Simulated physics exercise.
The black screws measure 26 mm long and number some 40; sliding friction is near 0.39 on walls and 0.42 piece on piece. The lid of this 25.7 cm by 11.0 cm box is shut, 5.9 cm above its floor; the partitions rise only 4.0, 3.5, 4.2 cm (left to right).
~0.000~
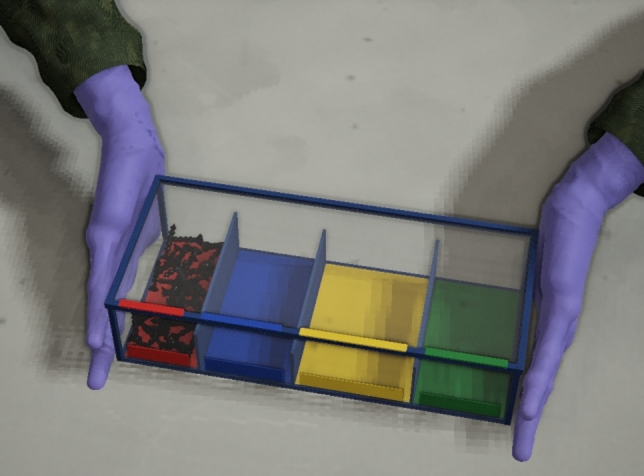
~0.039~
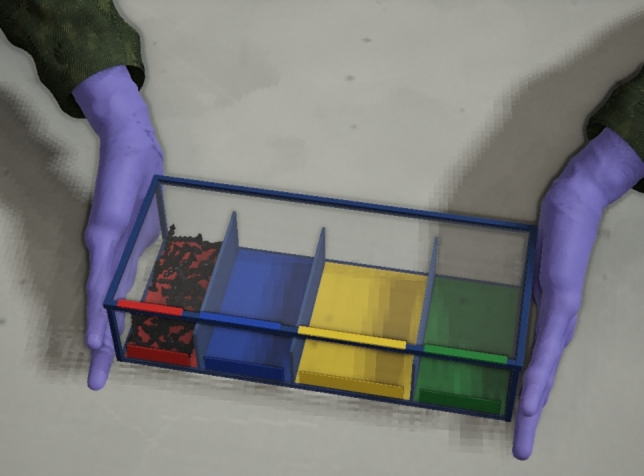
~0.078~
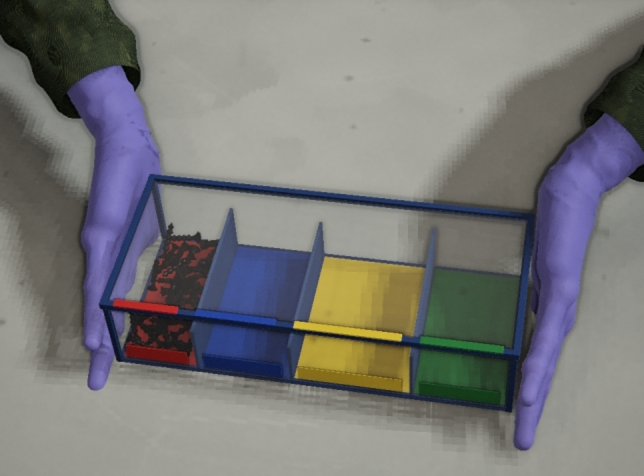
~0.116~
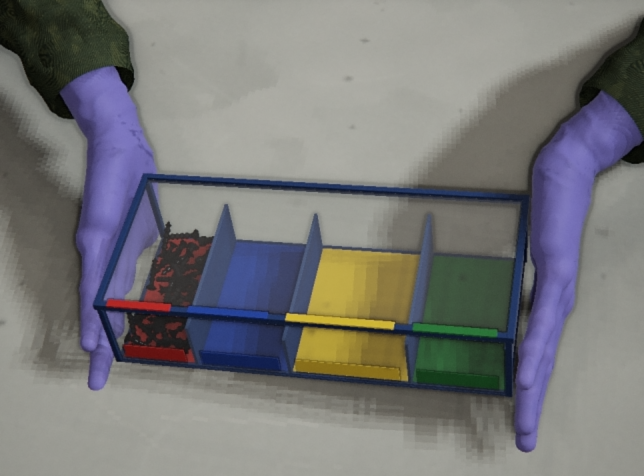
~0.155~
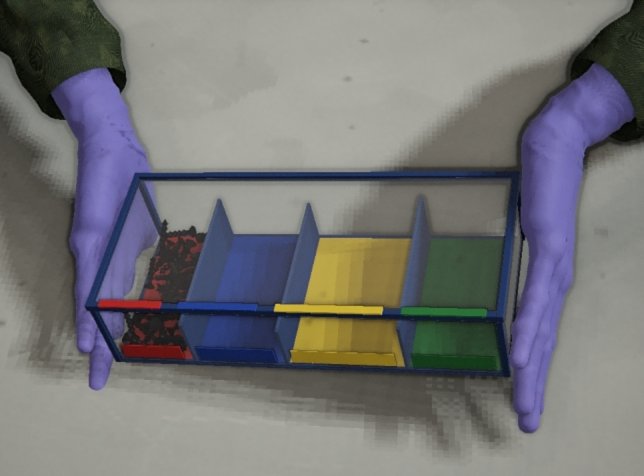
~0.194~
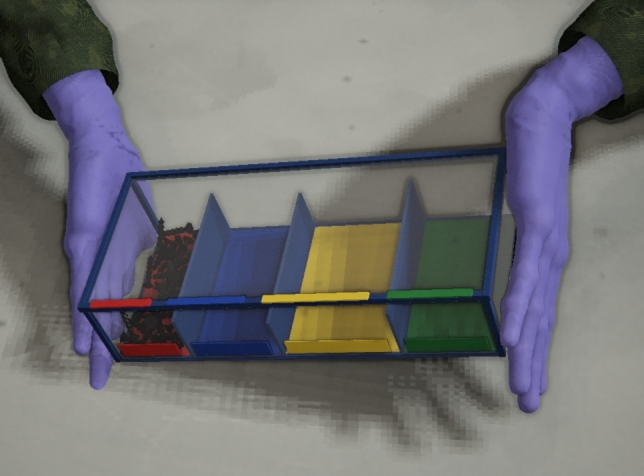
Two purple hands held a clear, blue-edged box with black screws in its red left section and empty blue, yellow and green ones beside it, then tilted it slightly, raising the right end.
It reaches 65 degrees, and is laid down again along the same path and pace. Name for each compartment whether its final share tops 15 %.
Red above, blue below, green below, yellow below.
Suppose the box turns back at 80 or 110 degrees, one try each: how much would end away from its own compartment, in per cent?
About 0 and 0 per cent.
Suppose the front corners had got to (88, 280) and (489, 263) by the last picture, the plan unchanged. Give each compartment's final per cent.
Red 100, blue 0, green 0, yellow 0.
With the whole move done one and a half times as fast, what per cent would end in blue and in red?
Blue 0, red 100.
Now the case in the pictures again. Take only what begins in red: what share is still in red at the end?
Some 100 per cent.
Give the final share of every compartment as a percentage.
Red 100; blue 0; green 0; yellow 0.
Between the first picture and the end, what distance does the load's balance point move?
Some 1.0 cm.
Then, at 0.70 s, tilt 64 degrees; red 100 %.
After 1.04 s, tilt 27 degrees; red 100 %.
After 1.48 s, tilt 0 degrees; red 100 %.
At rest (1.8 s), red 100 %, blue 0 %, green 0 %, yellow 0 %.
